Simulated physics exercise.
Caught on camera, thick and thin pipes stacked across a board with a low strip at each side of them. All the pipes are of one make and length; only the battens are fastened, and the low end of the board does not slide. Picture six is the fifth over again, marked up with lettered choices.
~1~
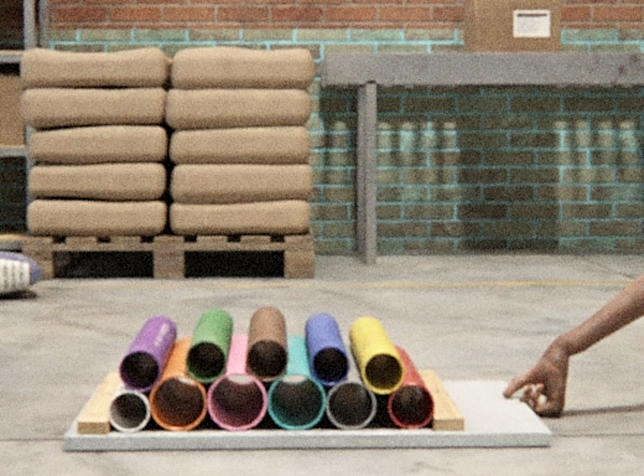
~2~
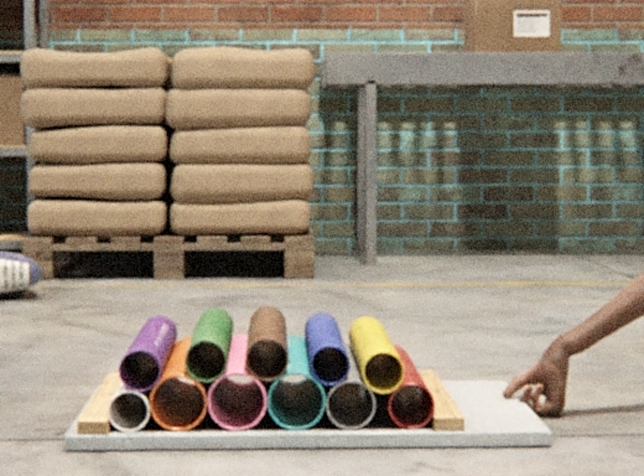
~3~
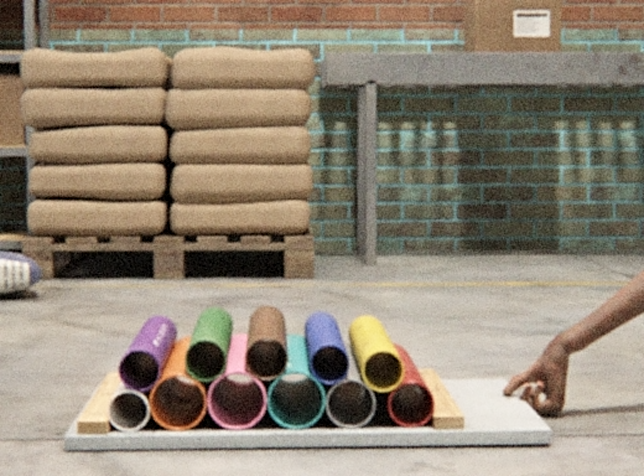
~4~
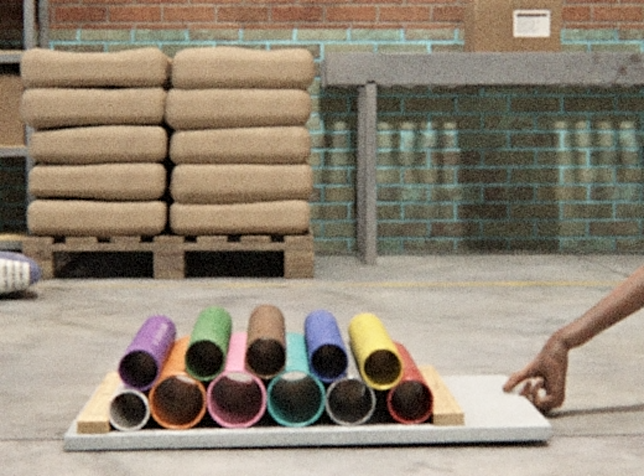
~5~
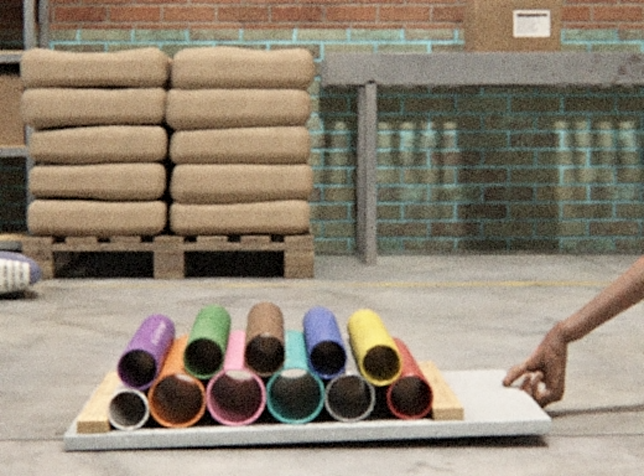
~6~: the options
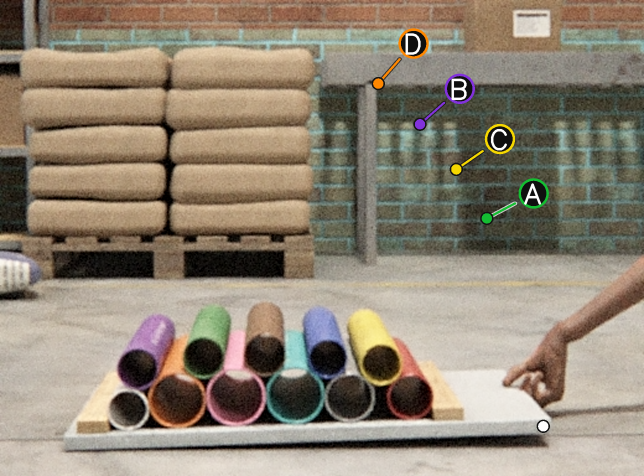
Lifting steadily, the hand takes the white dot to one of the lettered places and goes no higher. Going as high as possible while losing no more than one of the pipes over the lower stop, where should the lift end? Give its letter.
It can be raised to A.
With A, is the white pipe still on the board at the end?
Yes.
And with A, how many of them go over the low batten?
With A, one.
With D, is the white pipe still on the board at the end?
No, with D.
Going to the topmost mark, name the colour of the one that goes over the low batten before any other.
It is the purple one.
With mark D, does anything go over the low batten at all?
Yes, at D.
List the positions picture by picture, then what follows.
The first frame shows purple pipe (140, 371); yellow pipe (383, 372); blue pipe (330, 365).
The second frame shows blue pipe (330, 365); green pipe (206, 361).
The third frame shows board (306, 405); grey pipe (351, 403); red pipe (412, 404); turquoise pipe (296, 400).
The fourth frame shows board (306, 403); white pipe (128, 410); orange pipe (178, 401).
The fifth frame shows board (305, 400); white pipe (128, 409); orange pipe (177, 400).
On the marked copy, A at (487, 219); B at (420, 124); C at (456, 169); D at (378, 83); the white dot at (543, 427).
Taking A. A third of the way, board at 16°.
Two thirds of the way, board at 28°.
When it is over, board at 28°, one over the low batten (purple).
As for the rest, B eleven over the low batten; C two over the low batten (purple, green); D eleven over the low batten.
